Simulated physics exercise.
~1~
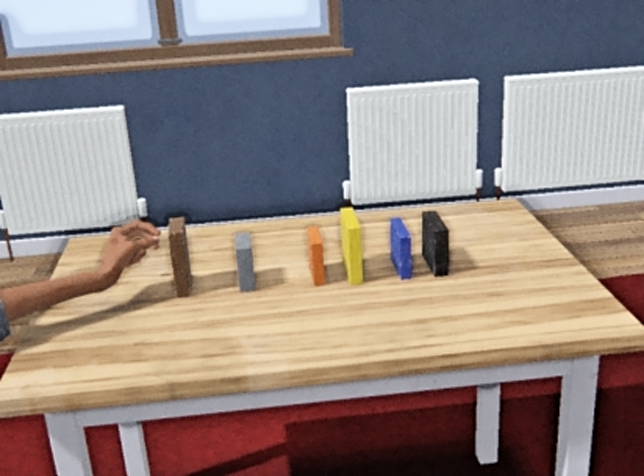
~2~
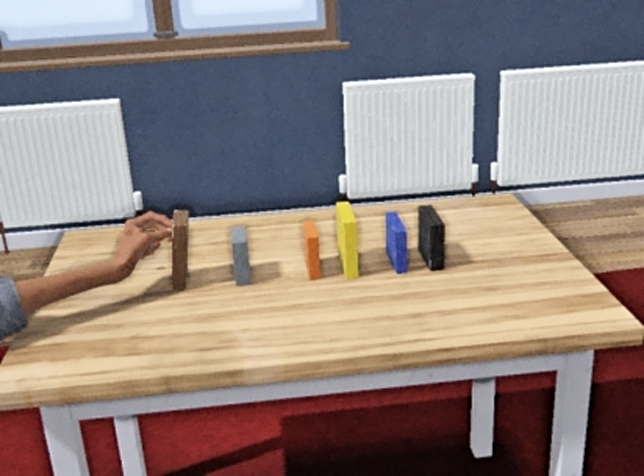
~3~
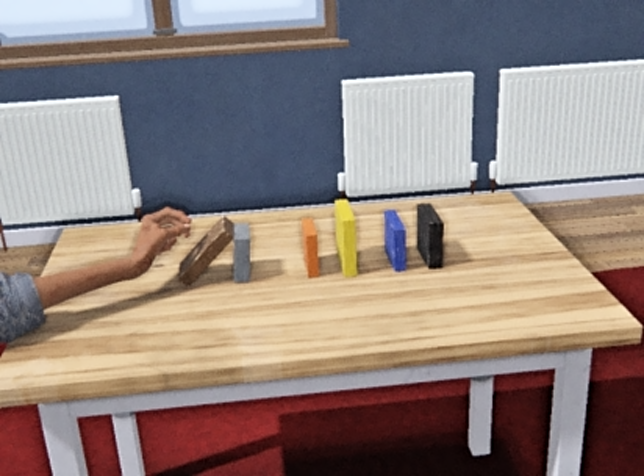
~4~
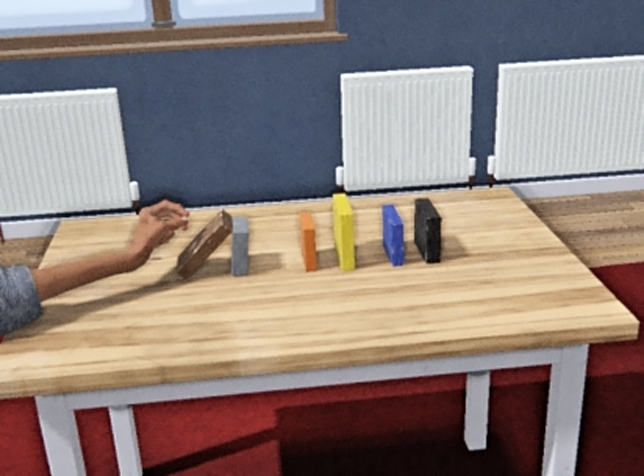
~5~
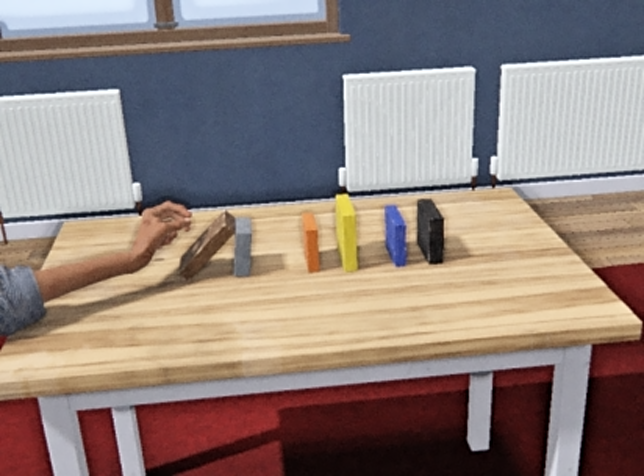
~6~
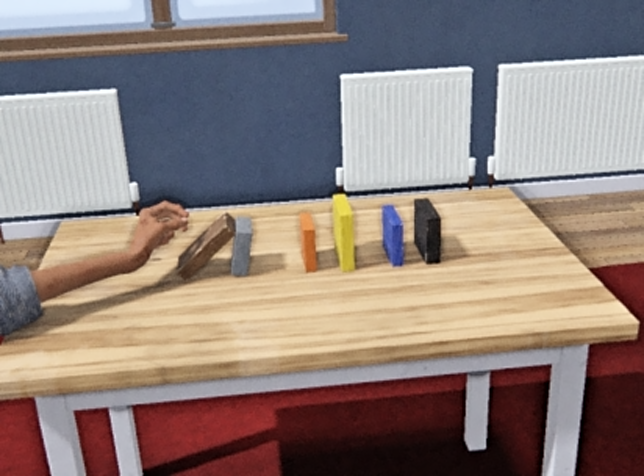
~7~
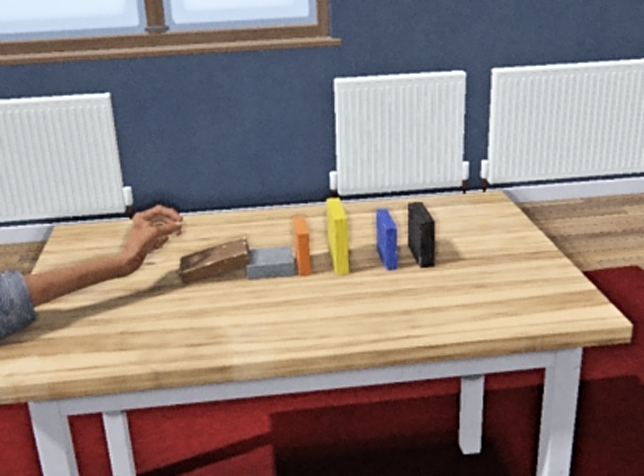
On a wooden table in a blue-walled room, a hand tipped a brown board rightward against a grey block, and the block toppled flat with the board slumped behind it, while the orange, yellow, blue and black pieces stayed standing.
